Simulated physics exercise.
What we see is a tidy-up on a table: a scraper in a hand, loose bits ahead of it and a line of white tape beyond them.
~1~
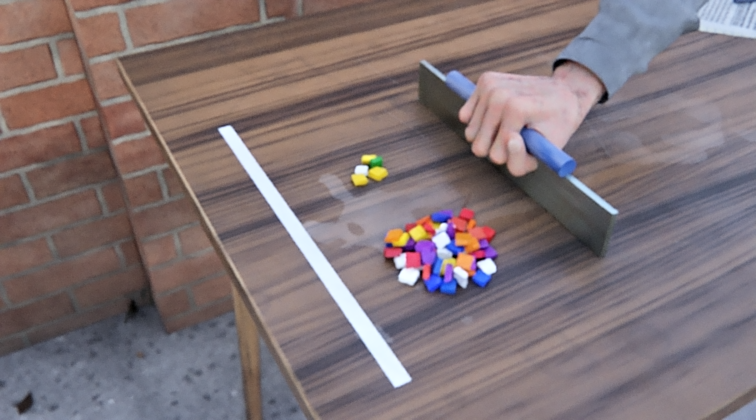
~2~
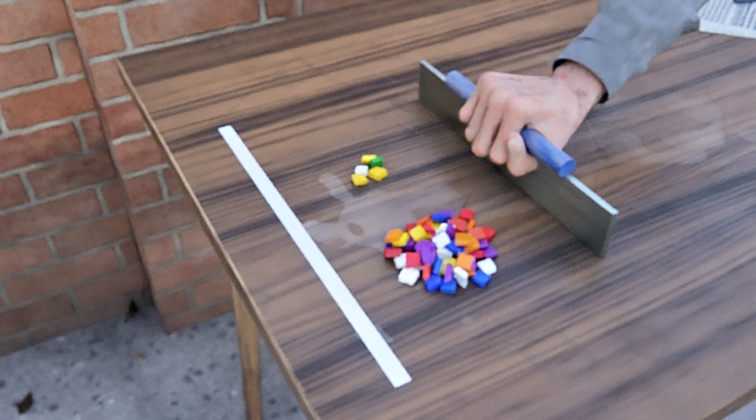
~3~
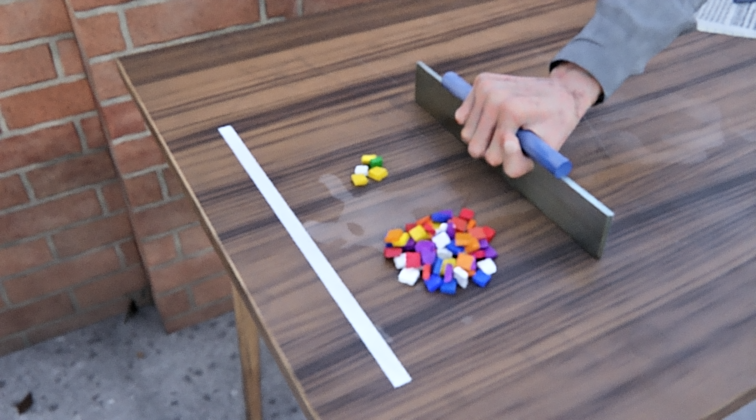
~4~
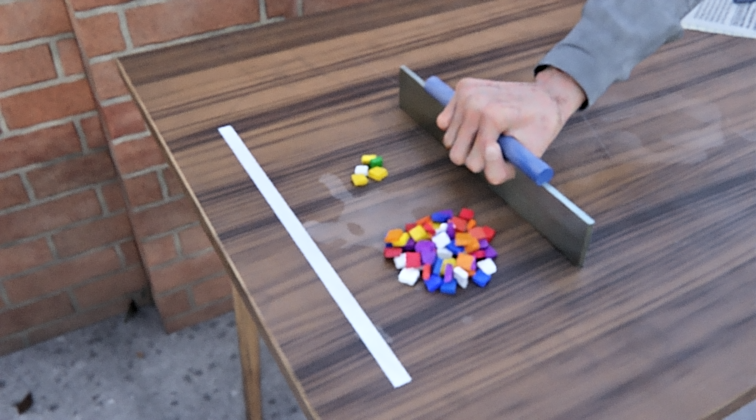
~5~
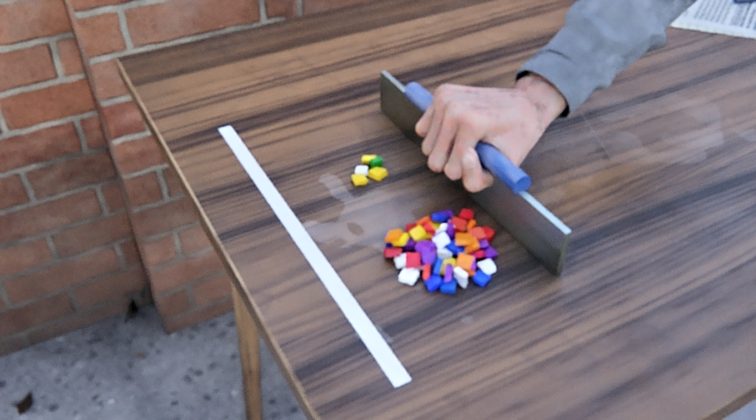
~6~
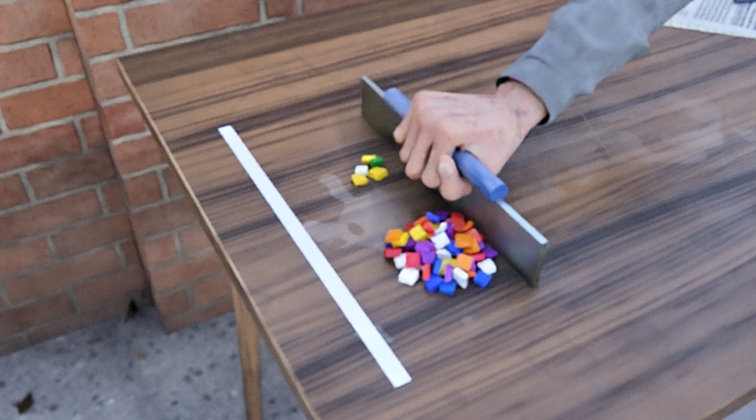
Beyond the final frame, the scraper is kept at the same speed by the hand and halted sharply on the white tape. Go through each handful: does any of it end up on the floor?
My prediction: The nearer handful won't all make it - some goes over, the farther handful will all make it and stay up.
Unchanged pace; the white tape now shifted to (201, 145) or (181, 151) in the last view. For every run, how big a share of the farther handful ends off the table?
First stop: Around 0 per cent off. Second stop: Around 100 per cent off.
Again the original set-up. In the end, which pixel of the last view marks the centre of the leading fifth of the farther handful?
Roughly (248, 204).
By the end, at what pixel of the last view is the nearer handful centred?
Near (303, 303).
Then, 0.49 s later than the last frame, scraper still moving, near (364, 171); nearer handful all on the table, its front near (349, 309); farther handful all on the table, its front near (321, 191).
Then, 1.00 s later than the last frame, scraper stopped at the white tape; nearer handful about a tenth over the edge; farther handful all on the table, its front near (249, 215).
When it is over, scraper stopped at the white tape; nearer handful about a tenth over the edge; farther handful all on the table, its front near (249, 215).
